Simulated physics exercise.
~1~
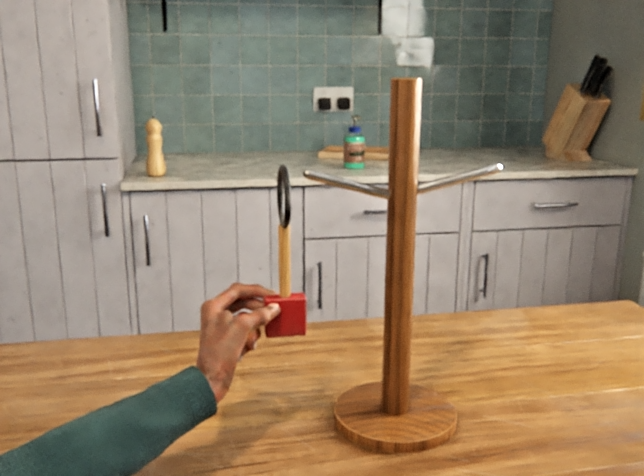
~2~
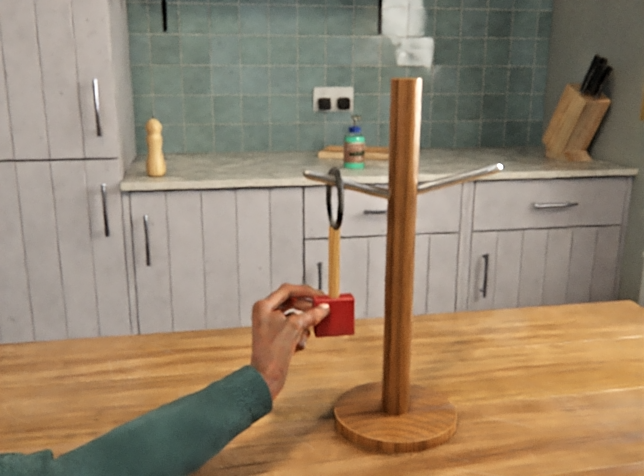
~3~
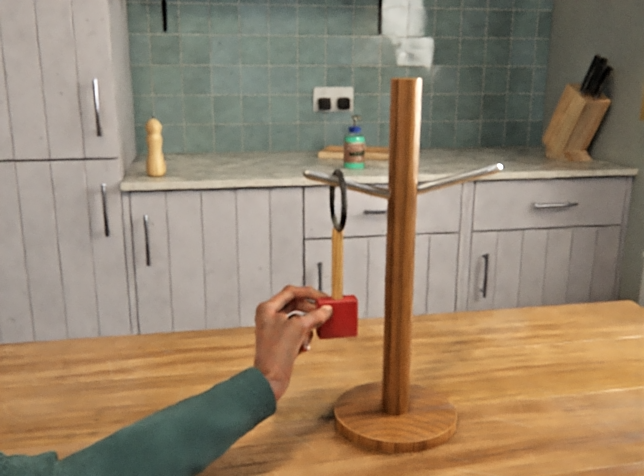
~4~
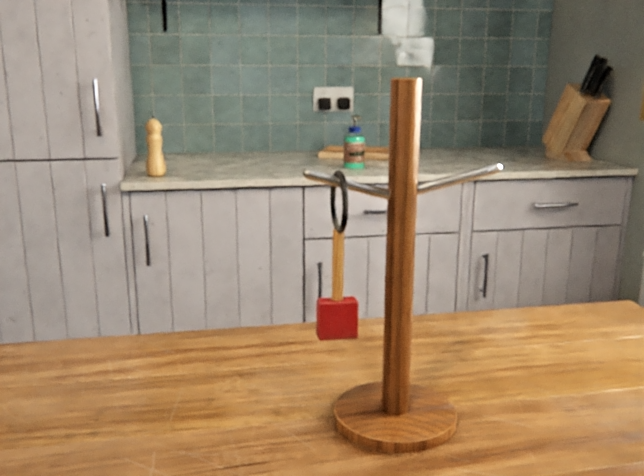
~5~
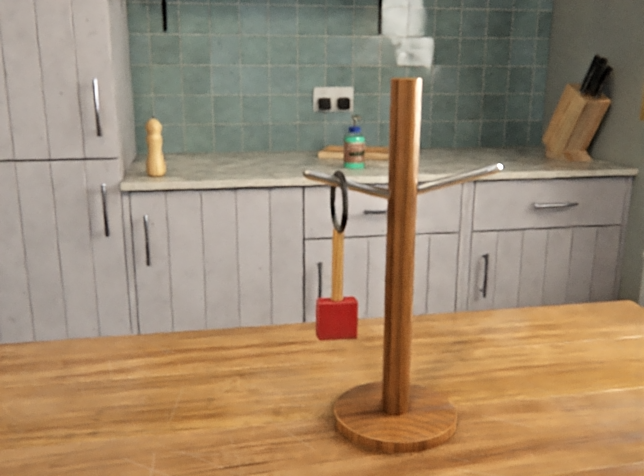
In this clip, a hand in a green sleeve moves a red brush with a black ring to the right, onto the left arm of a wooden peg stand on a kitchen table, then lets go and withdraws, leaving the brush hanging still.
